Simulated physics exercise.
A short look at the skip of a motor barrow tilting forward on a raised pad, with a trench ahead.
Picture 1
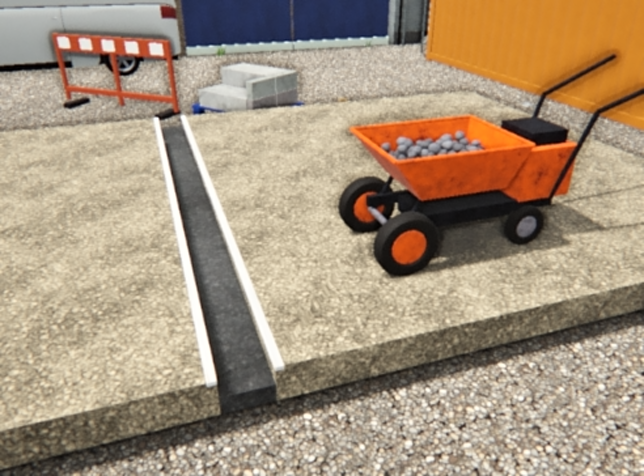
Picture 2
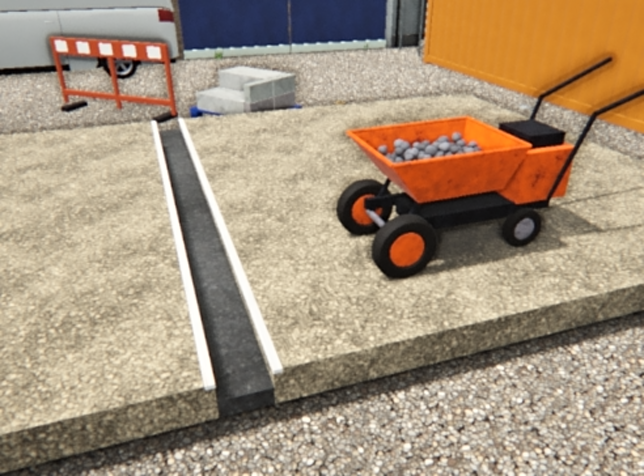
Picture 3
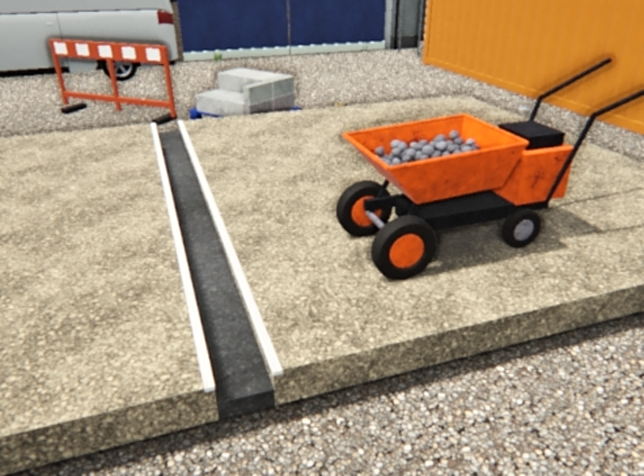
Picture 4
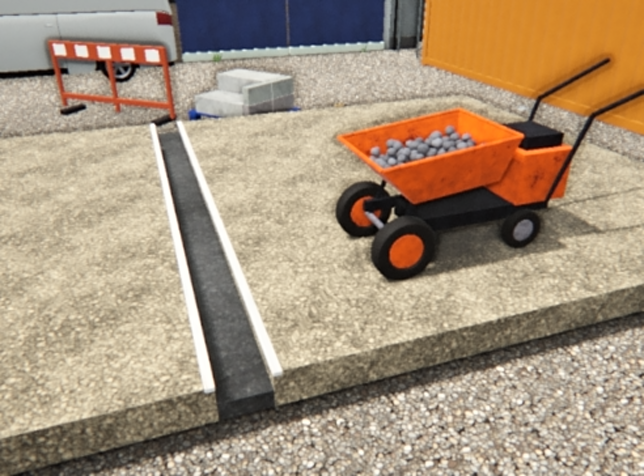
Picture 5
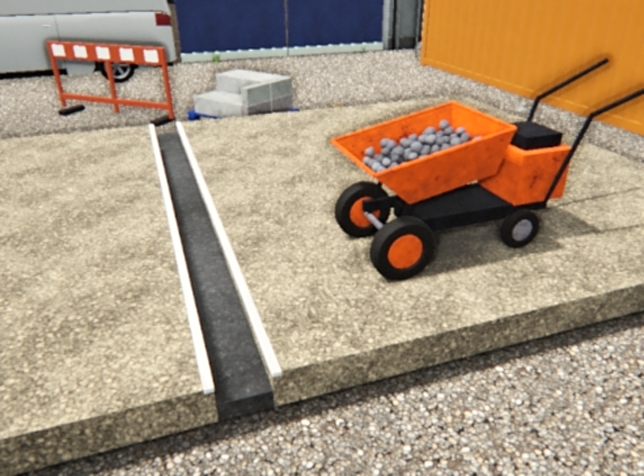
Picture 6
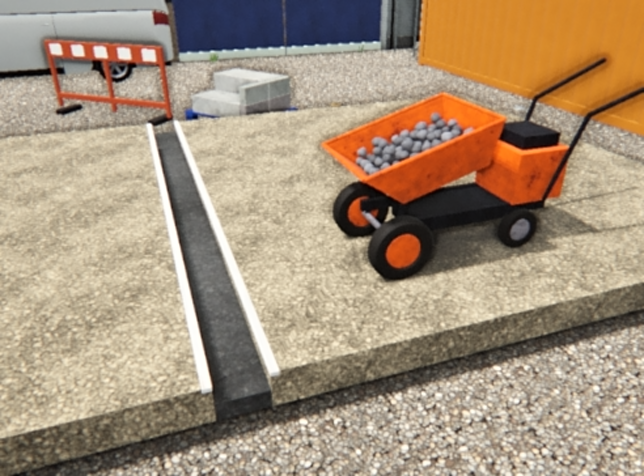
An orange motor barrow with black handles and a skip of grey cobbles stands on the right of a raised, gritty tan pad, seen from above at an angle. A narrow dark trench with white edging runs down the pad to its left, with a red-and-white barrier, pale blocks and an orange container behind. The skip begins level, then slowly tilts forward to the left, its back rising, while the view shifts very slightly.
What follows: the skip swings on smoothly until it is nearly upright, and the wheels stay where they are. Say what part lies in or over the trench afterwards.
Between the edges lies less than half of the load.
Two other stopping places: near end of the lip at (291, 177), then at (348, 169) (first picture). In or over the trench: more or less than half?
The first try: Not half. The second: More than half.
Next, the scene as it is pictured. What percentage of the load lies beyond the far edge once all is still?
Near 0 %.
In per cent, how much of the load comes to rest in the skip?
Near 0 %.
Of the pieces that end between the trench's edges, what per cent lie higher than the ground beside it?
About 0 per cent.
Soon, skip tipped steeply; all in the skip.
A while on, skip tipped steeply; most in the skip; a small part short of the trench; a small part falling.
Towards the end, skip tipped right over; a small part in the skip; about two thirds short of the trench; about a quarter in or heaped over the trench.
Finally, skip tipped right over; a stray few in the skip; most short of the trench; about a quarter in or heaped over the trench; none beyond it.
